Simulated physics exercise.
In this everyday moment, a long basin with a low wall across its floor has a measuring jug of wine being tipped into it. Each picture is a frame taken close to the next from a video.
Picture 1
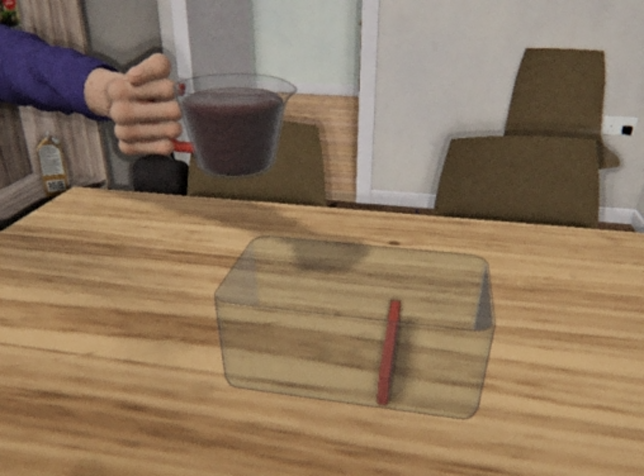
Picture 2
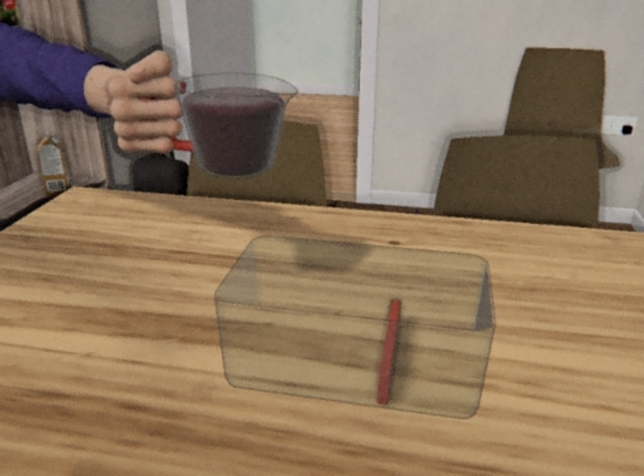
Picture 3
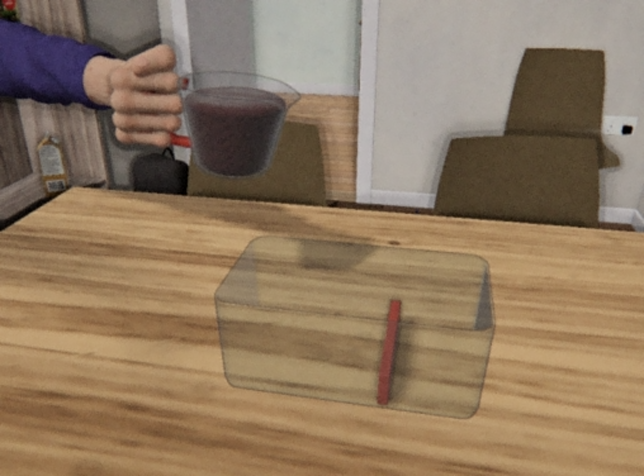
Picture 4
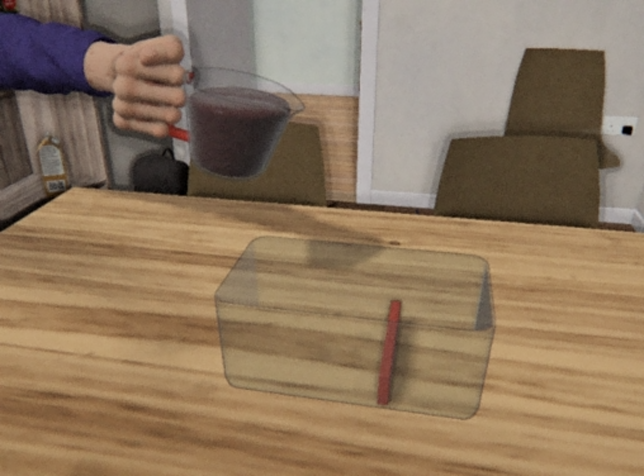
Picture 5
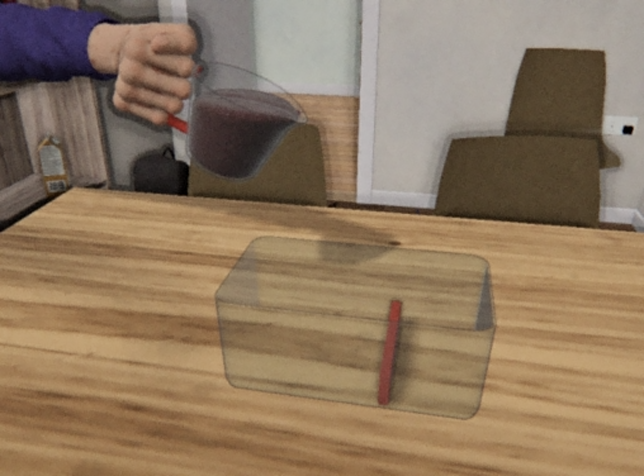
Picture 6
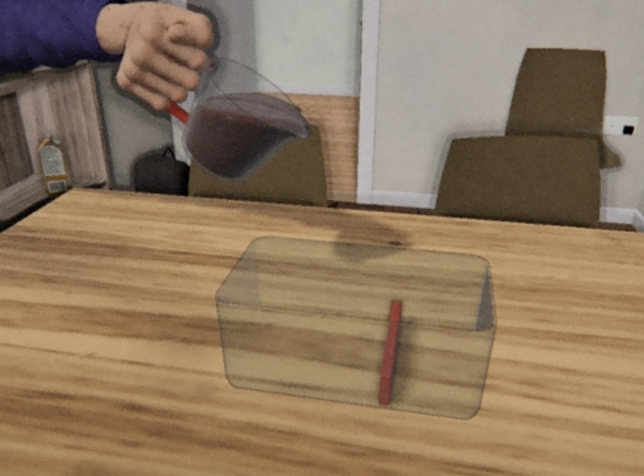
A measuring jug of dark wine, held by a hand in a purple sleeve above a clear basin on a wooden table, starts nearly upright. The hand lifts its red handle and tilts the jug rightward, slowly and then more steeply, until the wine slants up to the lowered right rim.
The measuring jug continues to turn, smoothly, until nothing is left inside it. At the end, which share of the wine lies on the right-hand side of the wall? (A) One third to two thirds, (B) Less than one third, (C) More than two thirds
Option B: Less than one third.
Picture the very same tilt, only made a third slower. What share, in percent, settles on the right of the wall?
Roughly 5 per cent ends up there.
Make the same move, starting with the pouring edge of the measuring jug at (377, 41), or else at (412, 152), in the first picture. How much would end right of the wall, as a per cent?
Near 70 in a hundred first, near 75 in a hundred second.
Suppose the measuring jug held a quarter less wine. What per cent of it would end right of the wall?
About 10 percent.
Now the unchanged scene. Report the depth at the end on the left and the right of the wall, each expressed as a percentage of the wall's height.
Left part: 40 per cent; right part: 10.
A moment on, the measuring jug is tipped right over and 30 per cent is still to pour, 26 is left of the wall and 0 right of it.
Next, the measuring jug is tipped right over and 3 per cent is still to pour, 82 is left of the wall and 2 right of it.
Then the measuring jug is tipped right over and 0 per cent is still to pour, 85 is left of the wall and 9 right of it.
Later the measuring jug is tipped right over and 0 per cent is still to pour, 85 is left of the wall and 9 right of it.
Finally, 85 per cent lies left of the wall, 9 right of it and 6 outside.
